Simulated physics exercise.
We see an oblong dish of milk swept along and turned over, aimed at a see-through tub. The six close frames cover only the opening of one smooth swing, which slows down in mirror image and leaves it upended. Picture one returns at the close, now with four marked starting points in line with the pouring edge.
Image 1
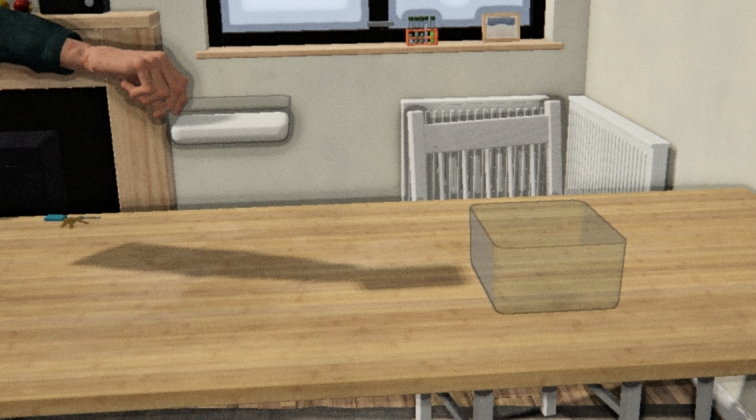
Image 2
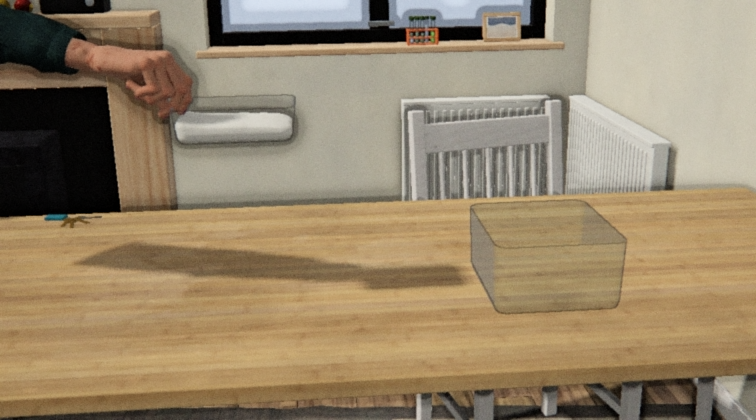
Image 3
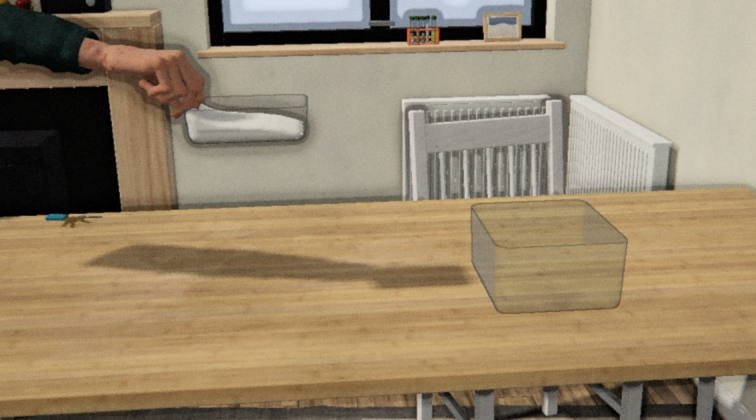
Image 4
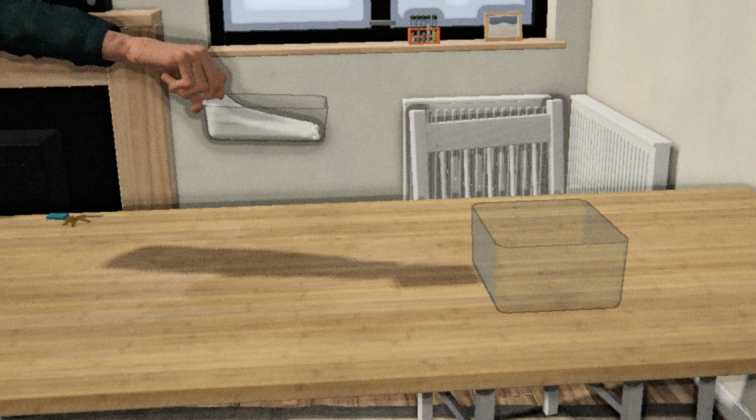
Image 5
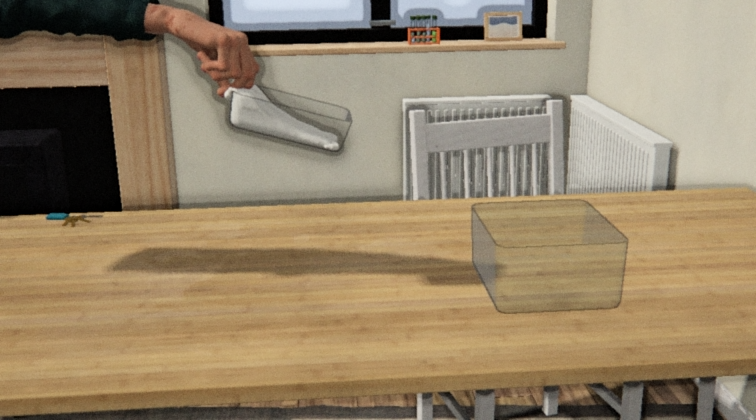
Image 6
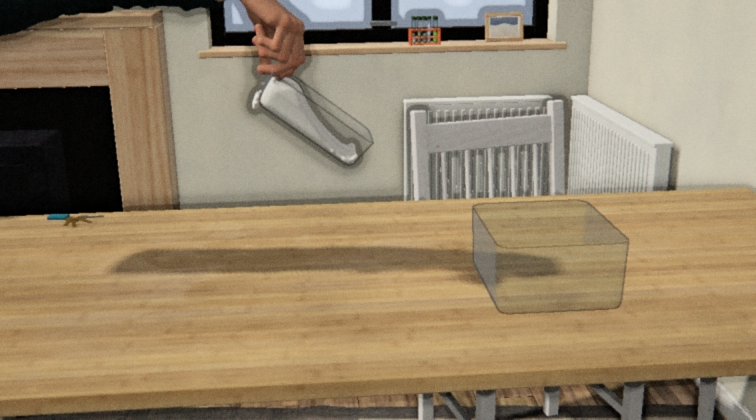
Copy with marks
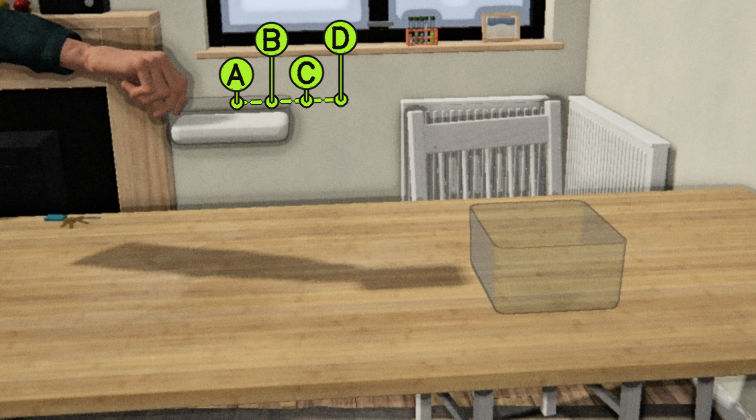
At first, a hand at the left holds a clear oblong dish of milk level above a wooden table, where a see-through tub sits. The hand carries the dish rightward as the milk surges up its left side, then tilts its right end steeply downward while the tub stays still.
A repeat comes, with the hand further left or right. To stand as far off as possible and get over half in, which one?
Spot D just does it.
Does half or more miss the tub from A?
Yes, it does.
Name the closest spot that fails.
That is spot C.
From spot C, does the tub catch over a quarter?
No, less.
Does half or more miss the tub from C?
Yes.
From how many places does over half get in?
One of them.
On the marked copy, A at (236, 102); B at (271, 101); C at (306, 100); D at (340, 99).
For spot A, about 0 % lands in the tub, 99 % falls short.
For spot B, about 5 % lands in the tub, 93 % falls short.
For spot C, about 14 % lands in the tub, 82 % falls short and 4 % goes beside or beyond.
For spot D, about 70 % lands in the tub, 19 % falls short and 11 % goes beside or beyond.
